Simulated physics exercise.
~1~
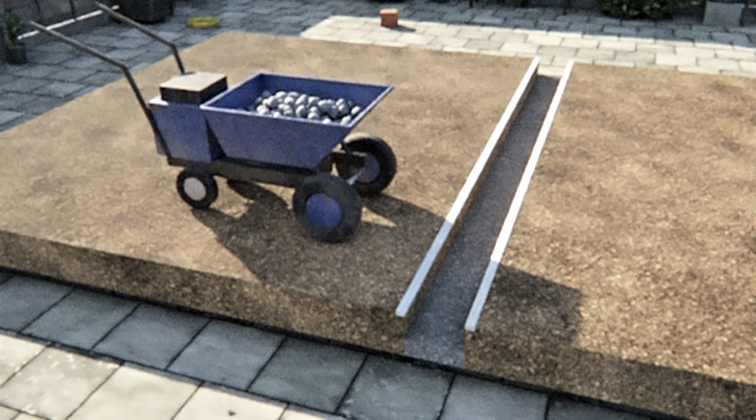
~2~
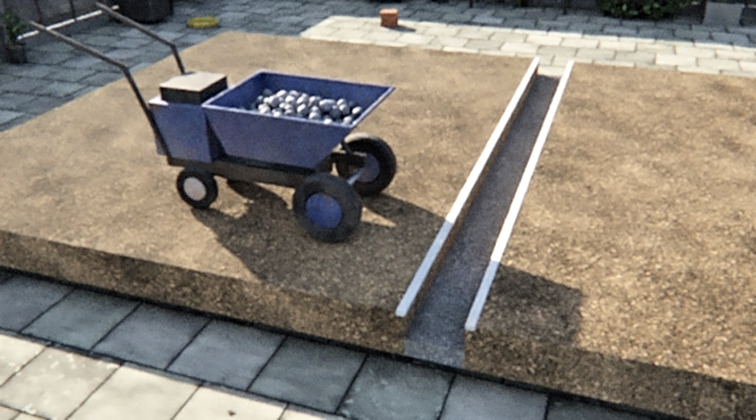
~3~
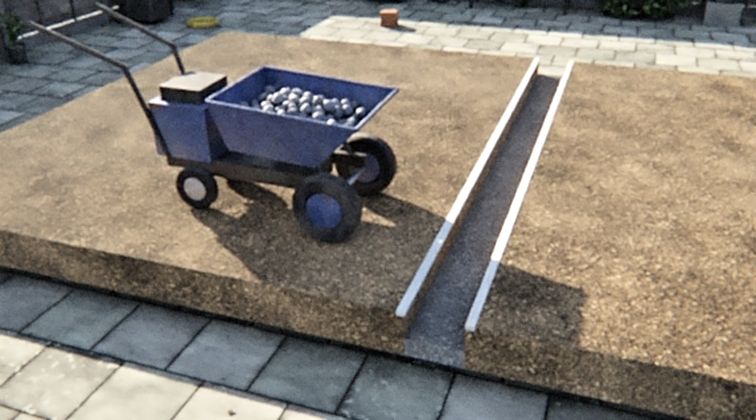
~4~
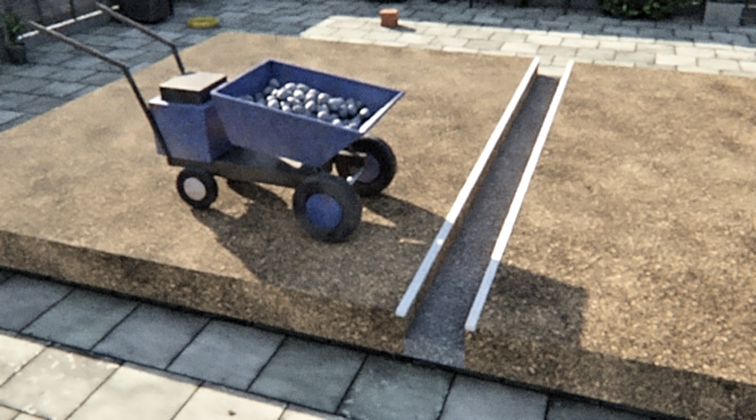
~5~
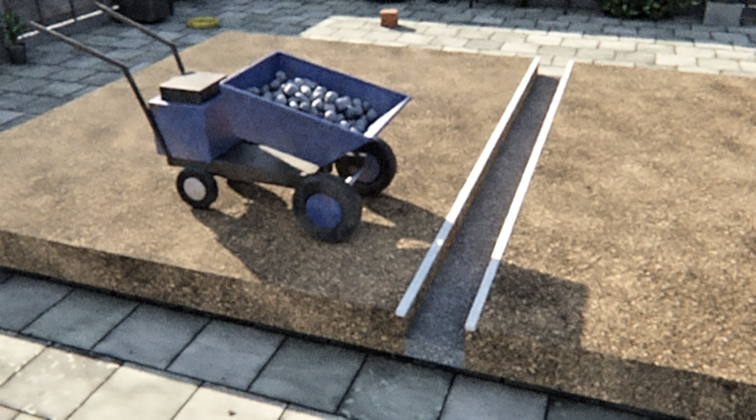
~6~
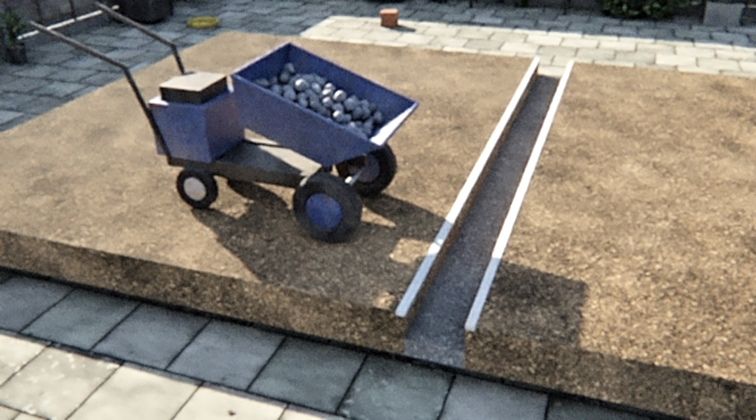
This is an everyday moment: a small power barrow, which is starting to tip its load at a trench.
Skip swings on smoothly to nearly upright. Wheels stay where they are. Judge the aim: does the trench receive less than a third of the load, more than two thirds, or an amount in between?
It receives more than two thirds.
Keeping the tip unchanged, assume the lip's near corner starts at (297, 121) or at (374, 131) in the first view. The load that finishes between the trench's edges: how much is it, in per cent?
Estimates, in order: 40 % then 80 %.
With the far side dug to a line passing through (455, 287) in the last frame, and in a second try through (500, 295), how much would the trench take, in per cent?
Near 50 % and 100 %.
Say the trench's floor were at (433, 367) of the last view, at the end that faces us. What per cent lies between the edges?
About 100 per cent.
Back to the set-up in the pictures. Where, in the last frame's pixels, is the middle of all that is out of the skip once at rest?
Somewhere around (473, 243) in the last picture.
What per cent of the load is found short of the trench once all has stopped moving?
That share comes out near 5 in a hundred.
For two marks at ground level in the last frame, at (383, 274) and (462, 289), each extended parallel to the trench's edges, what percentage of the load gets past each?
In turn 100 and 30 in a hundred.
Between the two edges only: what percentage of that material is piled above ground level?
Roughly 15 percent.
Soon after the last picture, skip tipped steeply; all in the skip.
A little later, skip tipped right over; about two thirds in the skip; a stray few short of the trench; about a quarter in or heaped over the trench; a stray few falling.
Later still, skip tipped right over; a stray few in the skip; a small part short of the trench; most in or heaped over the trench; a small part beyond it.
At rest, skip tipped right over; a small part short of the trench; most in or heaped over the trench; a small part beyond it.
